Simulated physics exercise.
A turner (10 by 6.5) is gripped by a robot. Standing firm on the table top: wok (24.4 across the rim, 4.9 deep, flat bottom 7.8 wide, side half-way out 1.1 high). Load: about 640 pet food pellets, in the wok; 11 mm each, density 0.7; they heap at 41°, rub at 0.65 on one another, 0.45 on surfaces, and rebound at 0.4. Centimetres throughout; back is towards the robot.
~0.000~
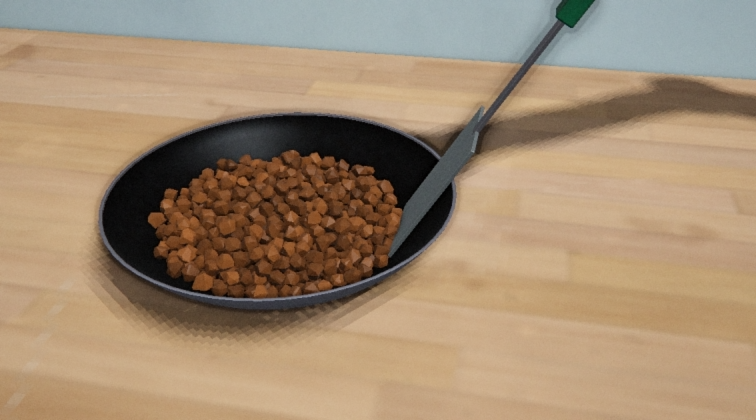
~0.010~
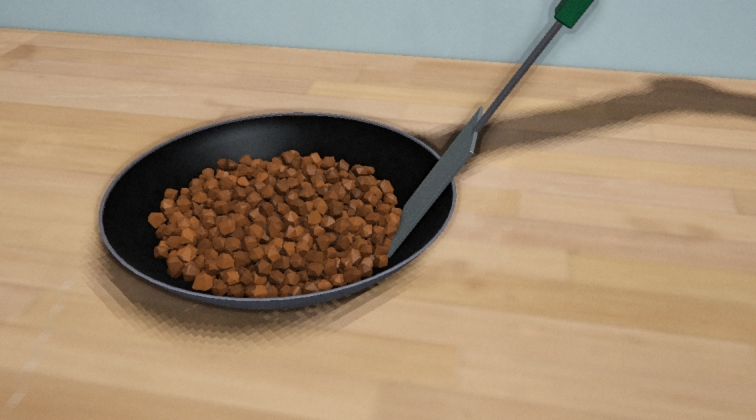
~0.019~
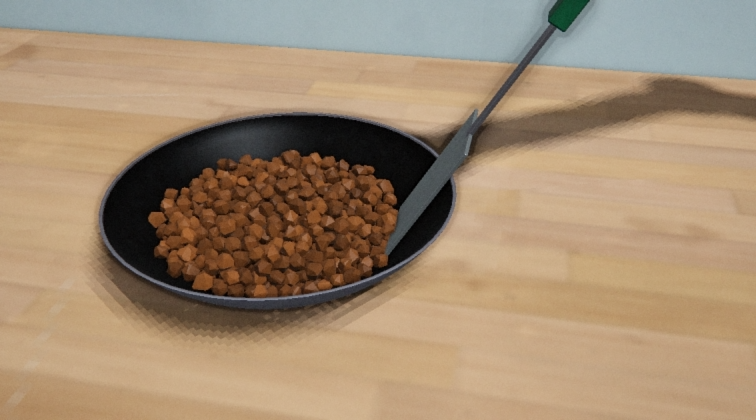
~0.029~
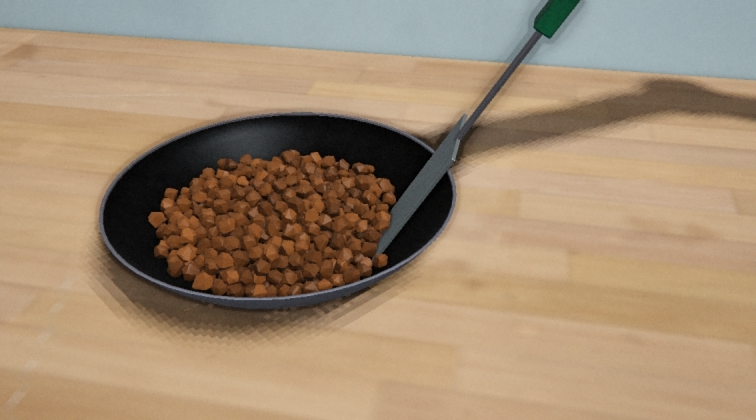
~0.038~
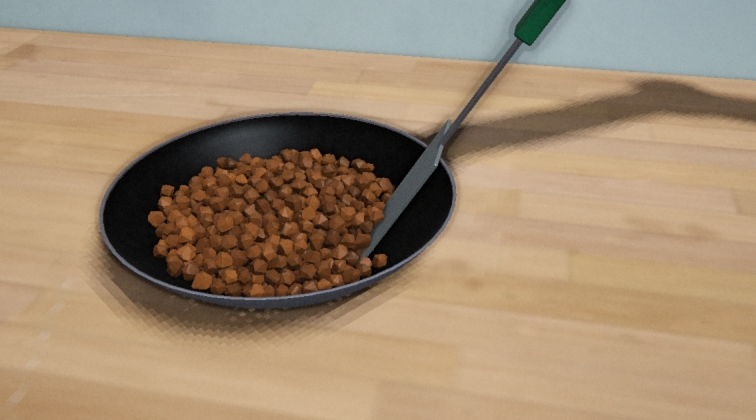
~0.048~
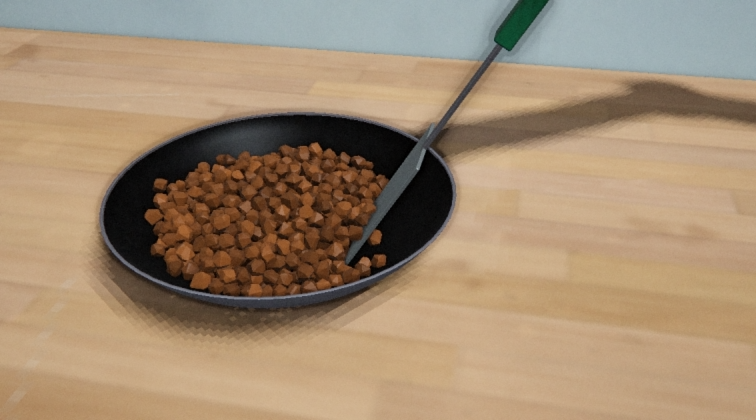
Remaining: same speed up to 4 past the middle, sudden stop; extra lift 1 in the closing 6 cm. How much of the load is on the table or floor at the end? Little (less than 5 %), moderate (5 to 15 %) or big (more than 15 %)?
Share on the table or floor: Big (more than 15 %).
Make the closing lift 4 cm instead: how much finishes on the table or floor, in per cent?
Some 20 per cent.
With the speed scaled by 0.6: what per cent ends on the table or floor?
About 10 per cent.
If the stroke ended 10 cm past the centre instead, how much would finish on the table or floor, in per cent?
In that case some 50 per cent.
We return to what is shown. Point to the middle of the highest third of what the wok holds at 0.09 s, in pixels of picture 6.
Near (229, 184).
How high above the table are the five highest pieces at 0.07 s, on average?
About 6 cm.
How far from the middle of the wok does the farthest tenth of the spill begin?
Roughly 25 cm.
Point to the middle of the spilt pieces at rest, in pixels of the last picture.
Near (69, 213).
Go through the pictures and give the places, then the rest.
The first frame shows turner top edge at (479, 128), sloping 59°; upper third of the load around (281, 208), from x 160 to 395, top at y 155; 638 in the wok.
The second frame shows turner top edge at (477, 128), sloping 59°; upper third of the load around (281, 208), from x 160 to 395, top at y 155.
The third frame shows turner top edge at (472, 130), sloping 59°; upper third of the load around (281, 207), from x 160 to 395, top at y 155.
The fourth frame shows turner top edge at (460, 135), sloping 59°; upper third of the load around (281, 206), from x 160 to 390, top at y 155.
The fifth frame shows turner top edge at (444, 141), sloping 59°; upper third of the load around (281, 204), from x 160 to 390, top at y 155.
The sixth frame shows turner top edge at (426, 145), sloping 59°; upper third of the load around (276, 200), from x 155 to 390, top at y 150; 638 in the wok.
By 0.07 s, sloping 59°, highest piece 6 above the table; 638 in the wok.
By 0.09 s, sloping 59°, highest piece 10 above the table; 636 in the wok, 2 on the blade or in flight.
By 0.31 s, sloping 59°, highest piece 20 above the table; 491 in the wok, 134 on the table or floor, 13 on the blade or in flight.
By 1.36 s, sloping 59°, highest piece 6 above the table; 491 in the wok, 147 on the table or floor.
Final count, 491 in the wok, 147 on the table or floor. That is 23 % on the table or floor.
